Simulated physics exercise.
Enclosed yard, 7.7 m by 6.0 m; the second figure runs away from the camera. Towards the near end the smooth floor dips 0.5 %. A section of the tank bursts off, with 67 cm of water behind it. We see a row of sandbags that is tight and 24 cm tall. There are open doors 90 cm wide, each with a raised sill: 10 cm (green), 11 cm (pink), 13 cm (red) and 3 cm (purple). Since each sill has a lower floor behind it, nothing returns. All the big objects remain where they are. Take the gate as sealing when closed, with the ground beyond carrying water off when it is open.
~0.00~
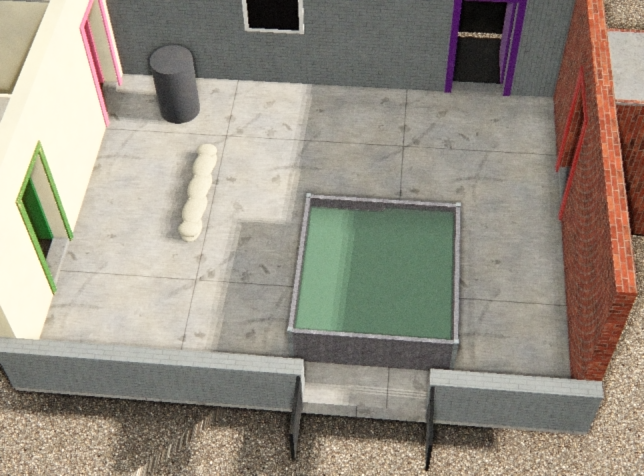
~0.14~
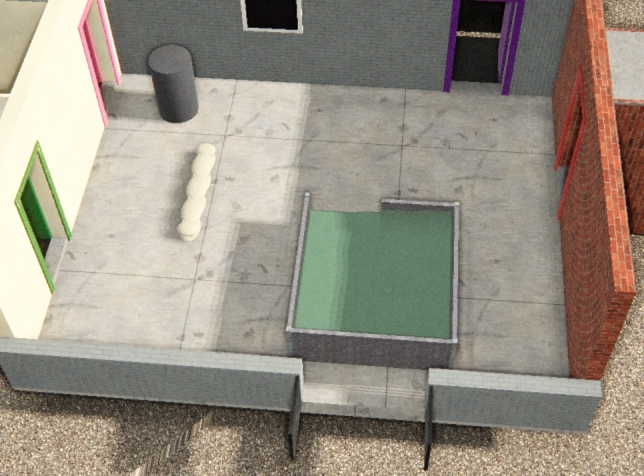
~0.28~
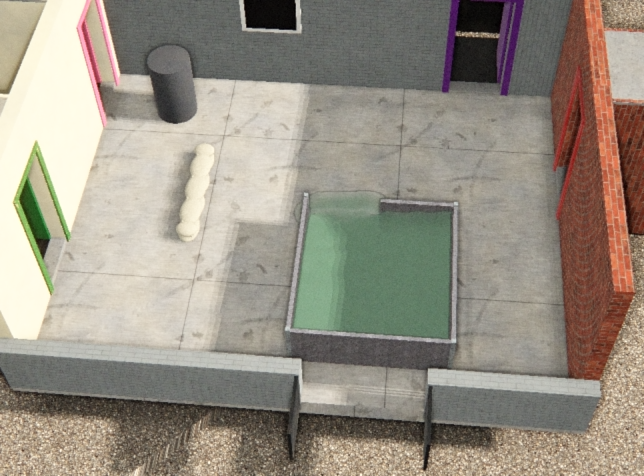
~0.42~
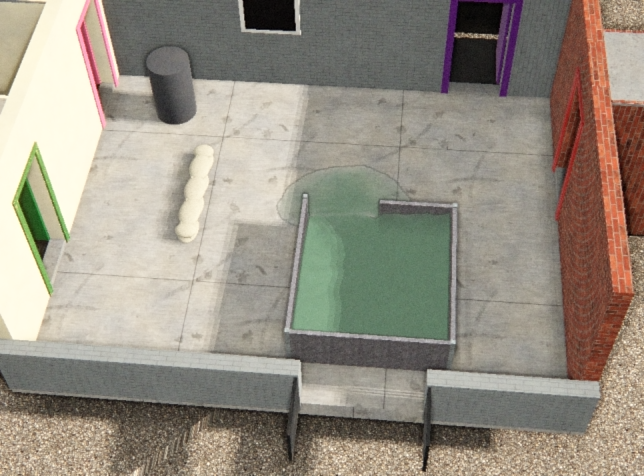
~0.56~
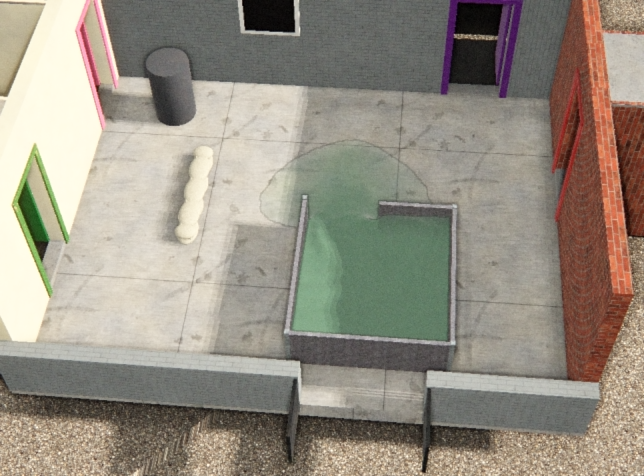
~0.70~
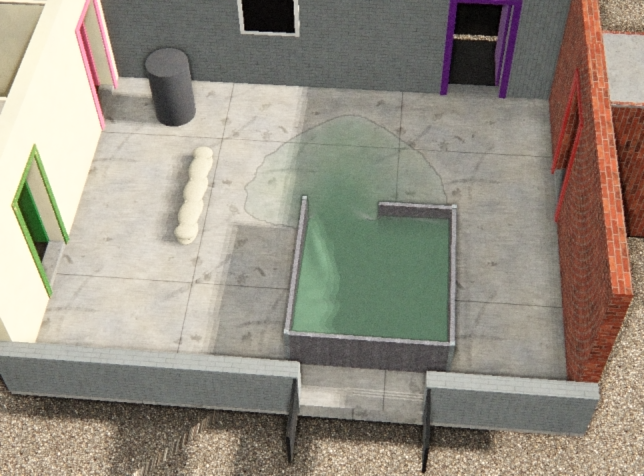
The clip shows a walled yard with a square tank of still, greenish water; part of the tank's far wall disappears, and water pours through the gap, spreading in a thin, widening fan across the grey floor.
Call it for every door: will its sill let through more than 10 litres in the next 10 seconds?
Green door - it will not, pink door - it will, red door - it will not, purple door - it will.
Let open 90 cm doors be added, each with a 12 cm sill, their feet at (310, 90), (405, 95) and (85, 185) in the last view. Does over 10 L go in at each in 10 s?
Check each in turn: The first succeeds, the second succeeds, the third fails.
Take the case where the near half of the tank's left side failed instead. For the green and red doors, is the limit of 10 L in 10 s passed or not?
Green: Exceeding the limit; red: Within the limit.
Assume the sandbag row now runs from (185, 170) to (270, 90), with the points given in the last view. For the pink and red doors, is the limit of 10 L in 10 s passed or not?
Then: Pink under, red below.
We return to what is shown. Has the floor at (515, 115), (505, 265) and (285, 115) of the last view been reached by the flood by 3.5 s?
Listed in sequence, the spots are drenched, bone dry and drenched.
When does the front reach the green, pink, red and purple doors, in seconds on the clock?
Green = 4.5 s, pink = 2.6 s, red = 3.4 s, purple = 1.6 s.
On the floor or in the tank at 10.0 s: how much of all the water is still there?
92 %.
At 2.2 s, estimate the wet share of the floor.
Roughly 30 percent.
After 1.4 s water covers 25 % of the floor and is deepest (35 cm) near (335, 220); green door not reached, pink door not reached, red door not reached, purple door not reached.
After 2.2 s water covers 30 % of the floor and is deepest (31 cm) near (328, 92); green door not reached, pink door not reached, red door not reached, purple door 11 cm at the sill, 8 L in.
After 3.5 s water covers 40 % of the floor and is deepest (27 cm) near (128, 81); green door not reached, pink door 19 cm at the sill, 22 L in, red door 3 cm at the sill, 0 L in, purple door 9 cm at the sill, 47 L in.
After 6.0 s water covers 80 % of the floor and is deepest (16 cm) near (202, 107); green door 6 cm at the sill, 0 L in, pink door 12 cm at the sill, 61 L in, red door 8 cm at the sill, 0 L in, purple door 9 cm at the sill, 85 L in.
After 10.0 s water covers 95 % of the floor and is deepest (12 cm) near (550, 407); green door 4 cm at the sill, 0 L in, pink door 8 cm at the sill, 65 L in, red door 7 cm at the sill, 0 L in, purple door 7 cm at the sill, 133 L in.
